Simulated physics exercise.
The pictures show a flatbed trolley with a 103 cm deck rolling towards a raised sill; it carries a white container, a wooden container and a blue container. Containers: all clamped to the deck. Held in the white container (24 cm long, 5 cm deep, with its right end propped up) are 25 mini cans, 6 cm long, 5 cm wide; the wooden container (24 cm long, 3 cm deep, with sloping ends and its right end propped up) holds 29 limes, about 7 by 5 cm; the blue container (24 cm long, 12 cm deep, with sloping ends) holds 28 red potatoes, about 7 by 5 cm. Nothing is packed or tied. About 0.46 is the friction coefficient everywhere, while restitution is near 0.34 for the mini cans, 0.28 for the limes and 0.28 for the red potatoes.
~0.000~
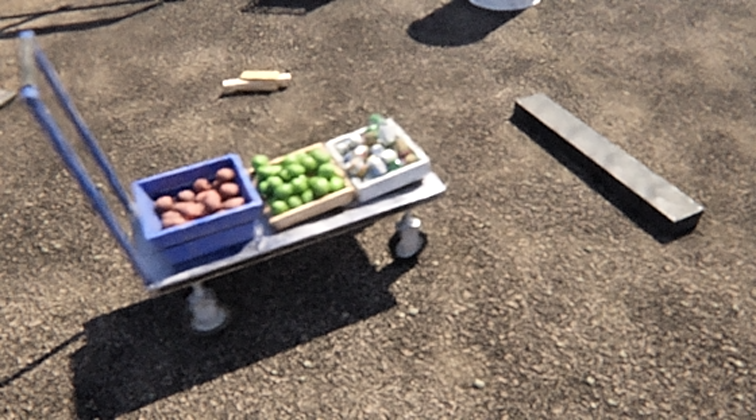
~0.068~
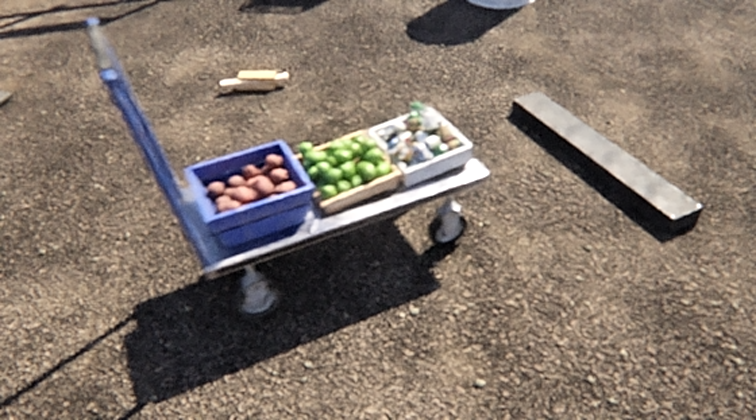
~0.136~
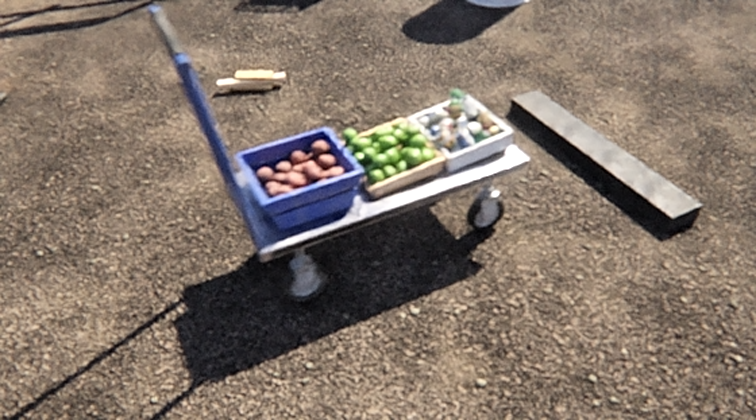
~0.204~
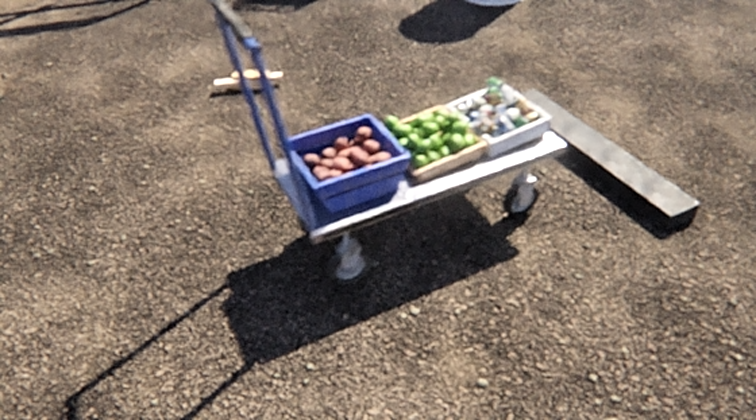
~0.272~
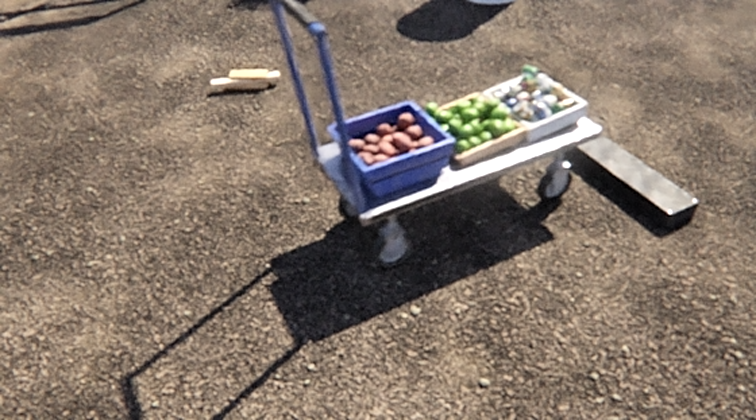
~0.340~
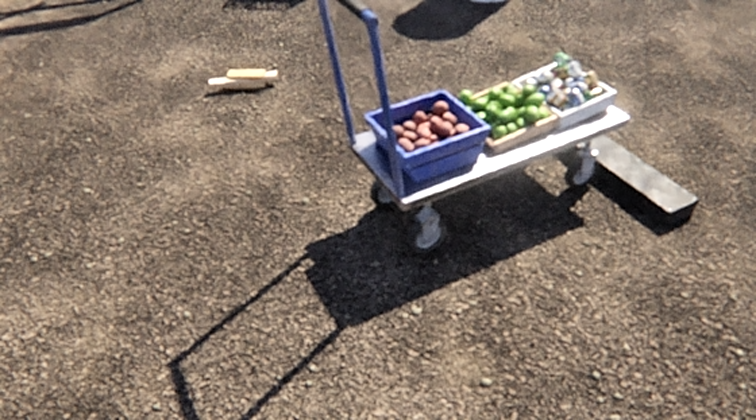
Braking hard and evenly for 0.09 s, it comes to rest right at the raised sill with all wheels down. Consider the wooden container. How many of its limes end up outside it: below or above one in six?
Most likely the spillage is greater than a sixth of the load.
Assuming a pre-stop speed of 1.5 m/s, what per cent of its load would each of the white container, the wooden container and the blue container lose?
White container 10 %, wooden container 10 %, blue container 0 %.
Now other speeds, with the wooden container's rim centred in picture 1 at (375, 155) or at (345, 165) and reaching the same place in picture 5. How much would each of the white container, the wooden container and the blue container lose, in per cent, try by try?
For the white container it's 10 % and then 20 %, for the wooden container 10 % and then 20 %, and for the blue container 0 % and then 0 %.
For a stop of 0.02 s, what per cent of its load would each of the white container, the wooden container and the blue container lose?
In that case white container 40, wooden container 40 and blue container 0 per cent.
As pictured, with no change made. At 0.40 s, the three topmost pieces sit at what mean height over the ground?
Their middles sit some 48 cm up.
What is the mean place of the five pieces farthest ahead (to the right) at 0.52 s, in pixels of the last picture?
The leading five average out near (608, 61).
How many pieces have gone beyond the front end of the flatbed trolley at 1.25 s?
About 6.
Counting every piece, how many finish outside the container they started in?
Count of pieces - near 20.
After 0.40 s, the white container is down by 2 of 25, the wooden container is down by 2 of 29 and the blue container has all 28.
After 0.52 s, the white container is down by 5 of 25, the wooden container is down by 7 of 29 and the blue container has all 28.
After 0.75 s, the white container is down by 8 of 25, the wooden container is down by 10 of 29 and the blue container has all 28.
When it is over (at 1.25 s), the white container is down by 8 of 25, the wooden container is down by 11 of 29 and the blue container has all 28. Asked share, 11 of 29, 38 per cent.
